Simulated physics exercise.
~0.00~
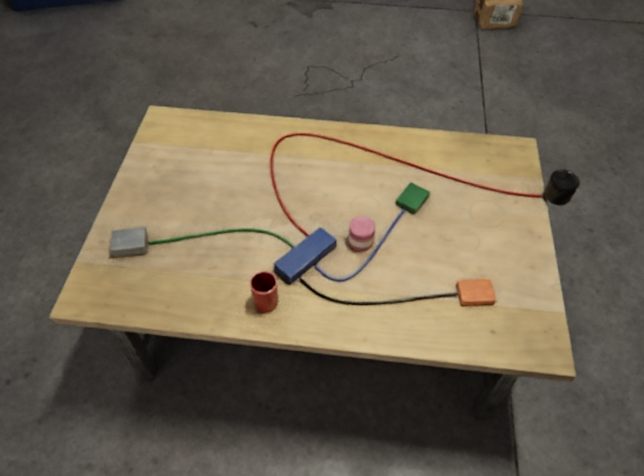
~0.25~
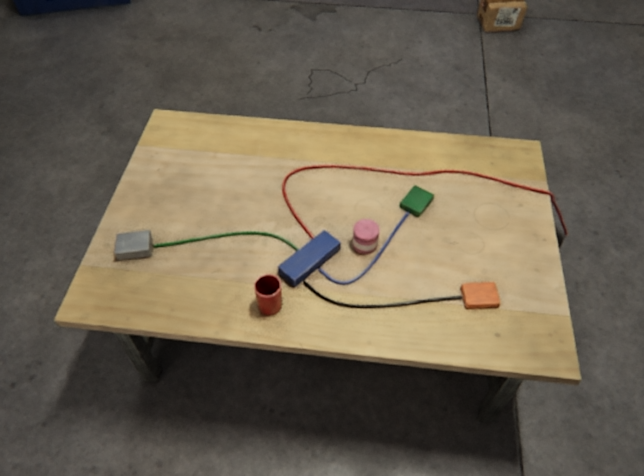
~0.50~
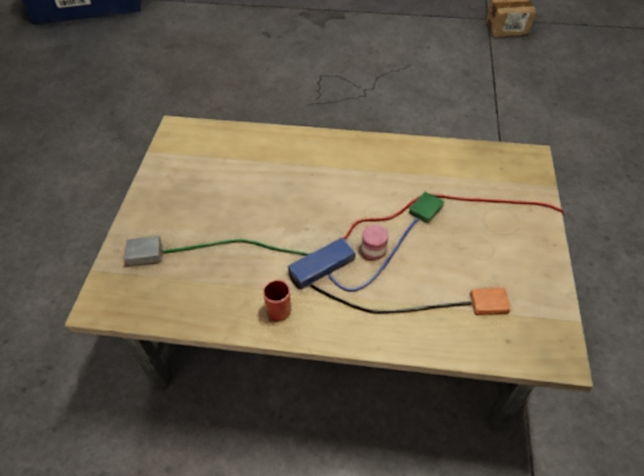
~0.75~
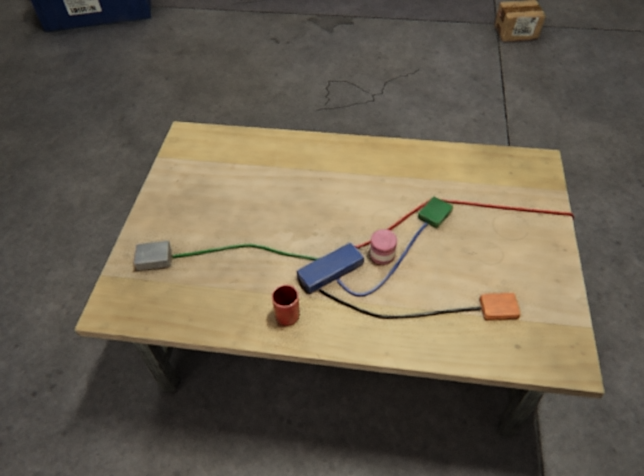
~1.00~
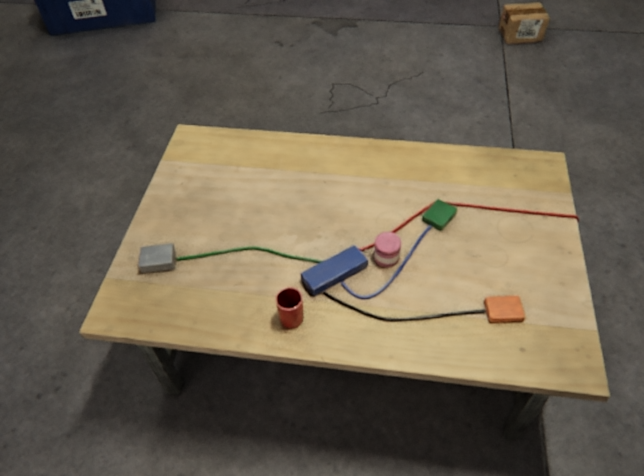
Black speaker dropping off a wooden table's right edge, pulling its red cable taut past a green phone while other items stay put.
